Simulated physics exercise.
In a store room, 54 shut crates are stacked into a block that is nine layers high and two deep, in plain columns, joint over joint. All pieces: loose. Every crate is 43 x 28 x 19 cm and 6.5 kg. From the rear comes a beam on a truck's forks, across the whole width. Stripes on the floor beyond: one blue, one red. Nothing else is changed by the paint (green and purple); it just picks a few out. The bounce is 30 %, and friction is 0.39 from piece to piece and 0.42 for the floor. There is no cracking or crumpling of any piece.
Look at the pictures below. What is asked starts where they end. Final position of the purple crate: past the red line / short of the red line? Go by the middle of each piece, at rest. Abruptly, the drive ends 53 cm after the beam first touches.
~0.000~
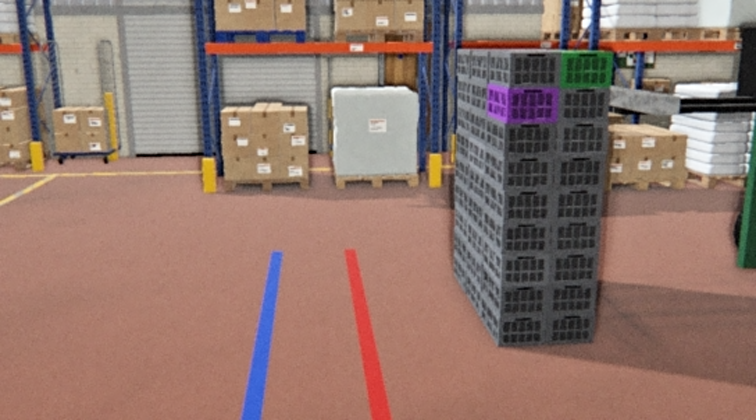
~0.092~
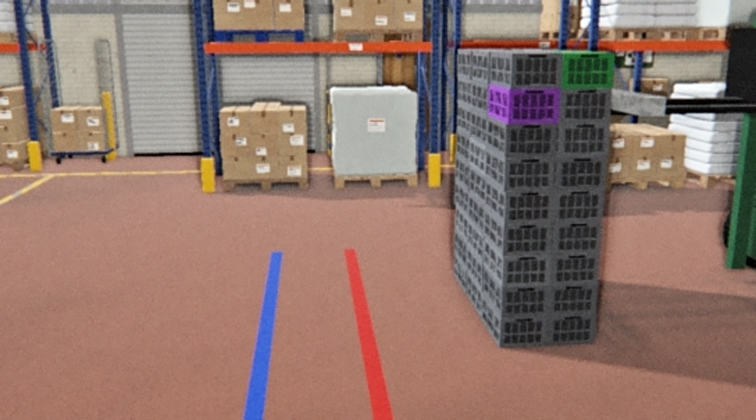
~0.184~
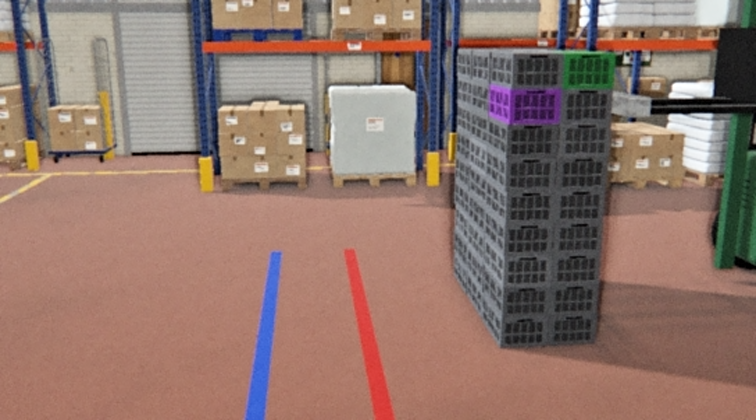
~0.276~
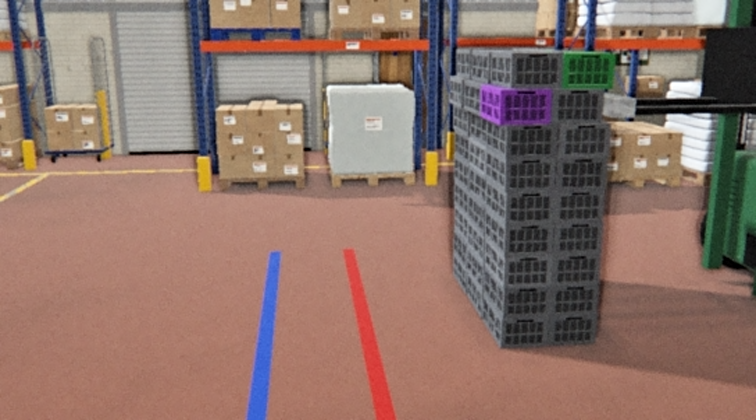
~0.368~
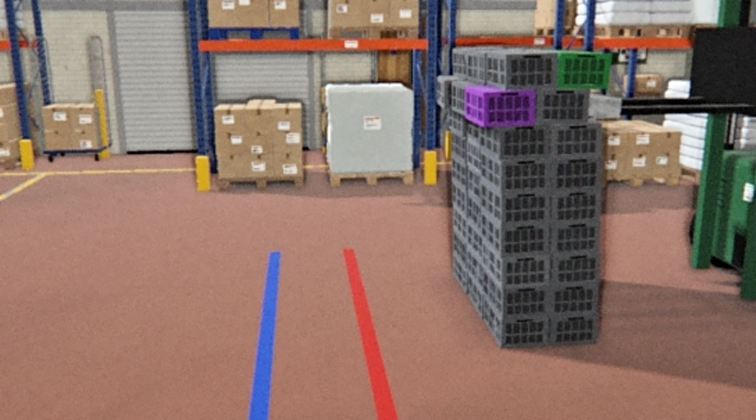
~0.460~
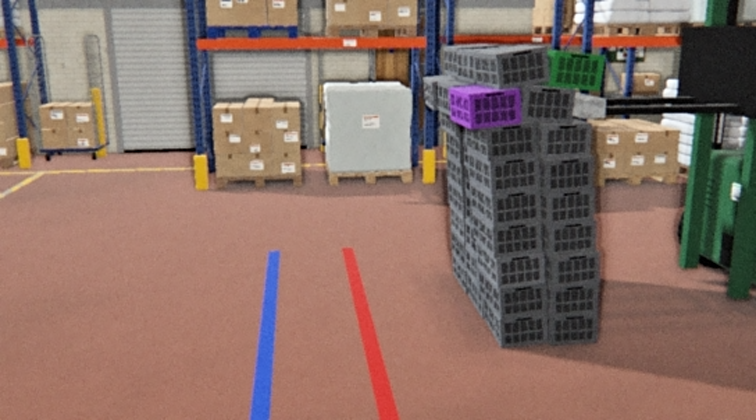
Past the red line.
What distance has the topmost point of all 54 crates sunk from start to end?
About 5 cm.
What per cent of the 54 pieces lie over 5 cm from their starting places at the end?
Answer: 70 %.
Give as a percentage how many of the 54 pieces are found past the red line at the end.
Estimate: Close to 40%.
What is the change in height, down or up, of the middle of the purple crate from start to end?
Its middle ends around 130 cm lower.
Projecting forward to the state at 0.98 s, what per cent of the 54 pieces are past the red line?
By then, 0 per cent.
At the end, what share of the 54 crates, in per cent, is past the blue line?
Share past the line: Some 25 %.
By 0.66 s, none of the 54 crates past the red line, 40 disturbed; purple crate tilted 14°; green crate tilted 15°.
By 0.98 s, 1 of the 54 crates past the red line; purple crate tilted 36°, 29 cm lower; green crate tilted 17°.
By 1.32 s, 15 of the 54 crates past the red line; purple crate on its side; green crate on its side.
By 1.80 s, 21 of the 54 crates past the red line; purple crate upside down; green crate upside down.
When it is over (3.5 s), 22 of the 54 crates past the red line; purple crate upside down; green crate upside down. In pixels of the last frame, middles, green crate near (414, 234).
